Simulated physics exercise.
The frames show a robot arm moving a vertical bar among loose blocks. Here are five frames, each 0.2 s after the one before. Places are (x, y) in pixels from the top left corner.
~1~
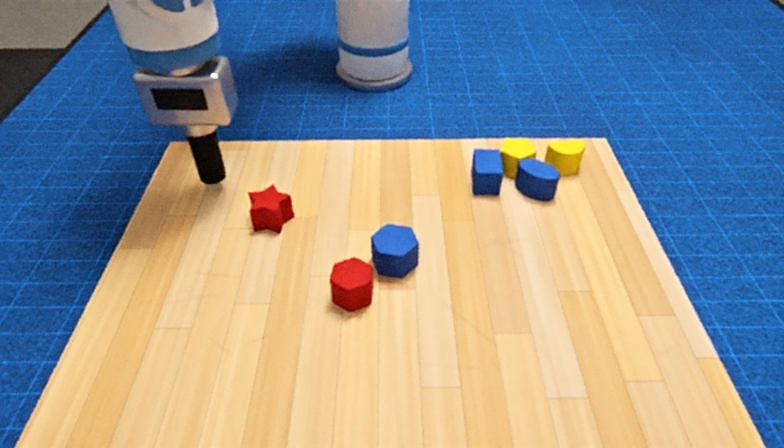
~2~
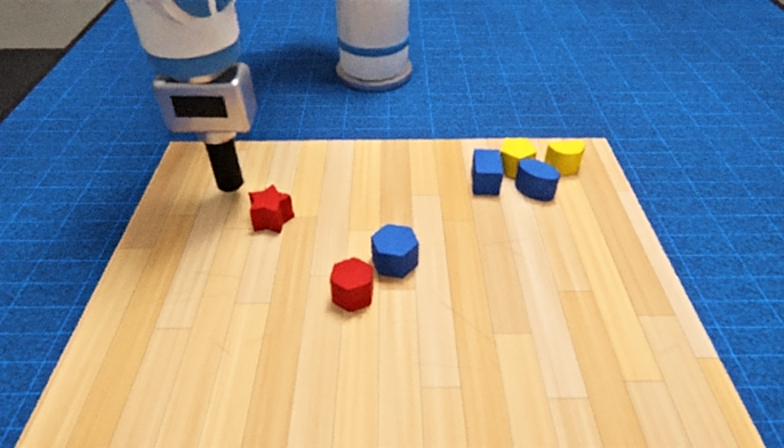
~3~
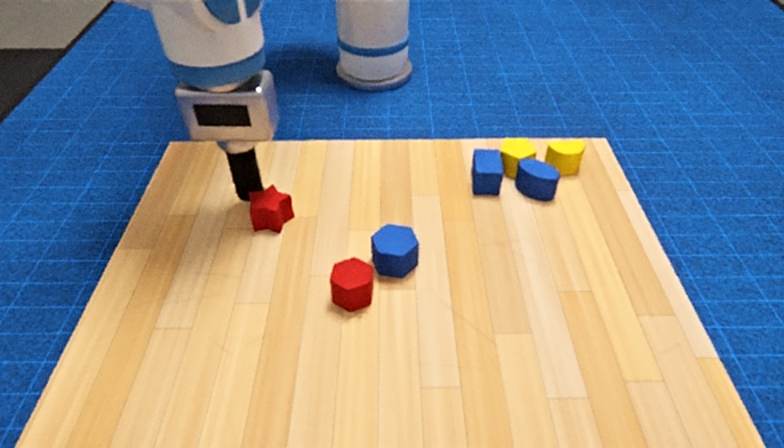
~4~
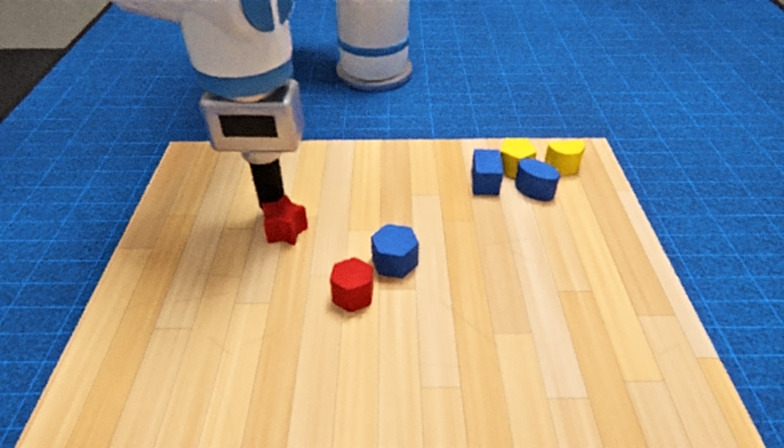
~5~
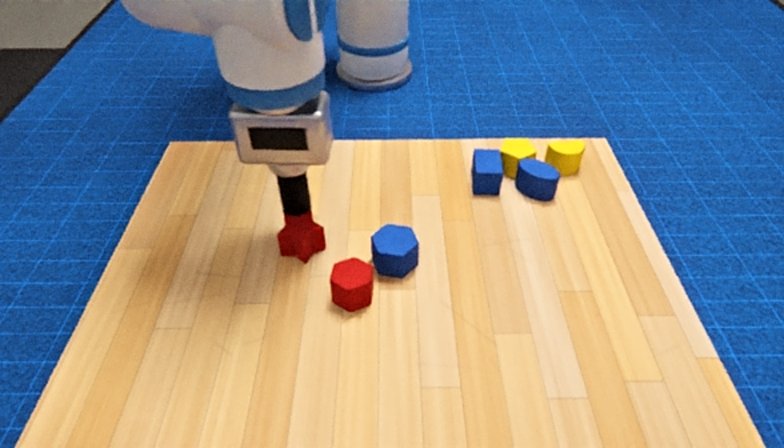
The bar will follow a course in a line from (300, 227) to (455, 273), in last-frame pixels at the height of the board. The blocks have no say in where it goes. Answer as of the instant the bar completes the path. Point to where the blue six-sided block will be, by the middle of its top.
Somewhere near (486, 274).
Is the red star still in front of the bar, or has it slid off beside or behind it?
As far as I can tell, the red star has dropped away to the side or behind.
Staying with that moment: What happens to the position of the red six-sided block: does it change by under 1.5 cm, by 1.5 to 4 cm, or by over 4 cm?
Its final spot will lie within 1.5 cm of the current one.
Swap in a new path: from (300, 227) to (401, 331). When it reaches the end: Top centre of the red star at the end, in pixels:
Its top middle: (314, 265).
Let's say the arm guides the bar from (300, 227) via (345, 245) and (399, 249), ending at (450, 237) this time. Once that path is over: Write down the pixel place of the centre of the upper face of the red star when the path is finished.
If I read the scene right, the answer is (311, 238).
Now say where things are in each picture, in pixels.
The first picture shows bar's lower end (214, 177); red star (268, 198); red six-sided block (351, 272); blue six-sided block (395, 239).
The second picture shows bar (231, 184); blocks still.
The third picture shows bar (250, 193); blocks still.
The fourth picture shows bar (273, 204); red star (282, 209).
The fifth picture shows bar (298, 216); red star (300, 225); red six-sided block (351, 272); blue six-sided block (395, 239).
On the path given first. One third of the way, bar (349, 231); red star (310, 234), turned 50° clockwise.
Two thirds of the way, bar (401, 246); red star (310, 234), turned 50° clockwise; blue six-sided block (432, 252).
At the end, bar (456, 262); red star (310, 234), turned 50° clockwise; red six-sided block still; blue six-sided block (486, 274), turned 20° clockwise.
